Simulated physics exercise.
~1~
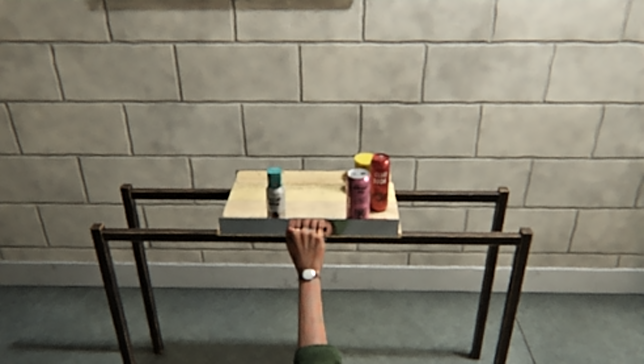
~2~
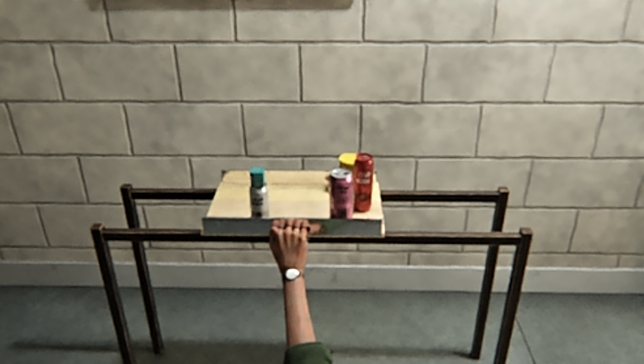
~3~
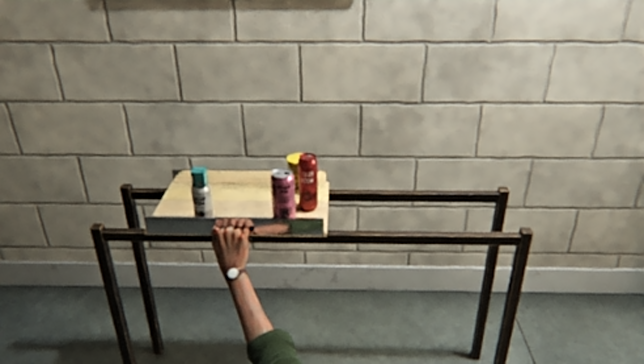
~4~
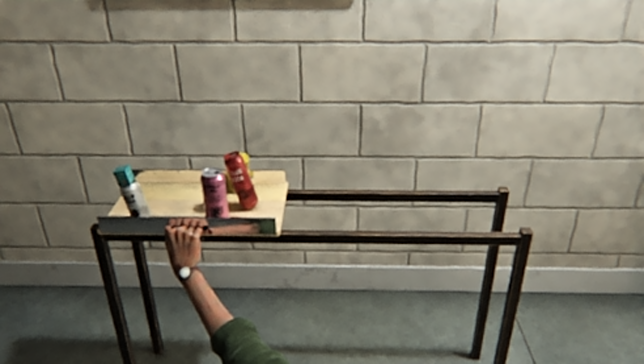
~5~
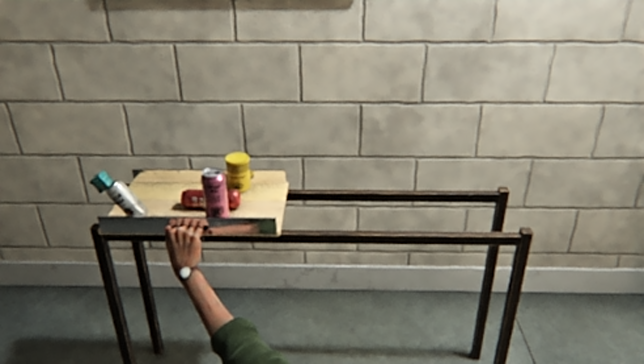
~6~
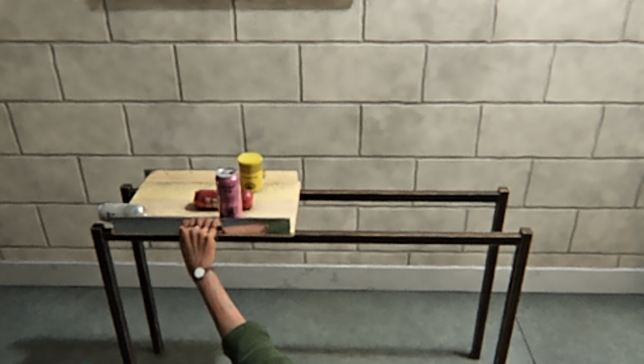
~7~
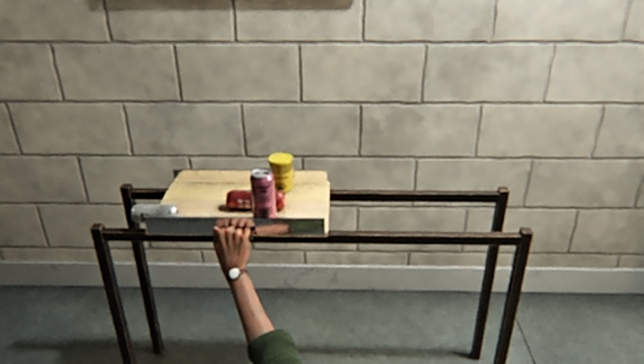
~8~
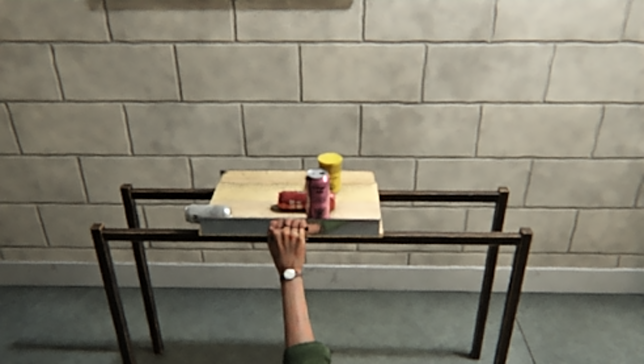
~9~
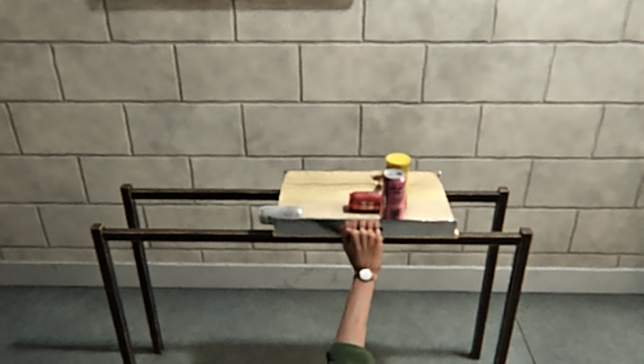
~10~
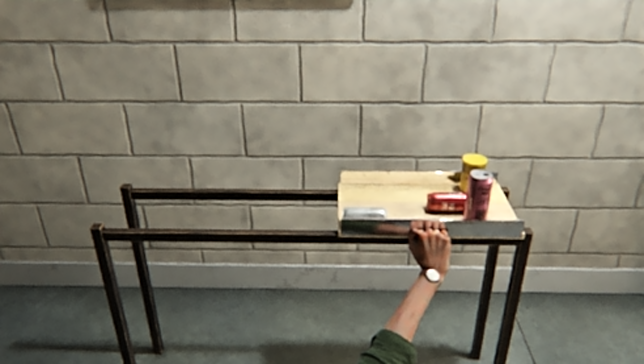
A hand wearing a wristwatch grips the front edge of a pale tray on a dark metal rack, seen from the front and slightly above against a block wall. A white can with a turquoise item close by stands on the left, with pink and red cans and a yellow tin on the right. The hand pushes the tray left until it stops, and the red can topples while the white can and turquoise item tip leftward. The turquoise item disappears from view. The tray then travels to the right end, with red and white lying down, pink and yellow upright.
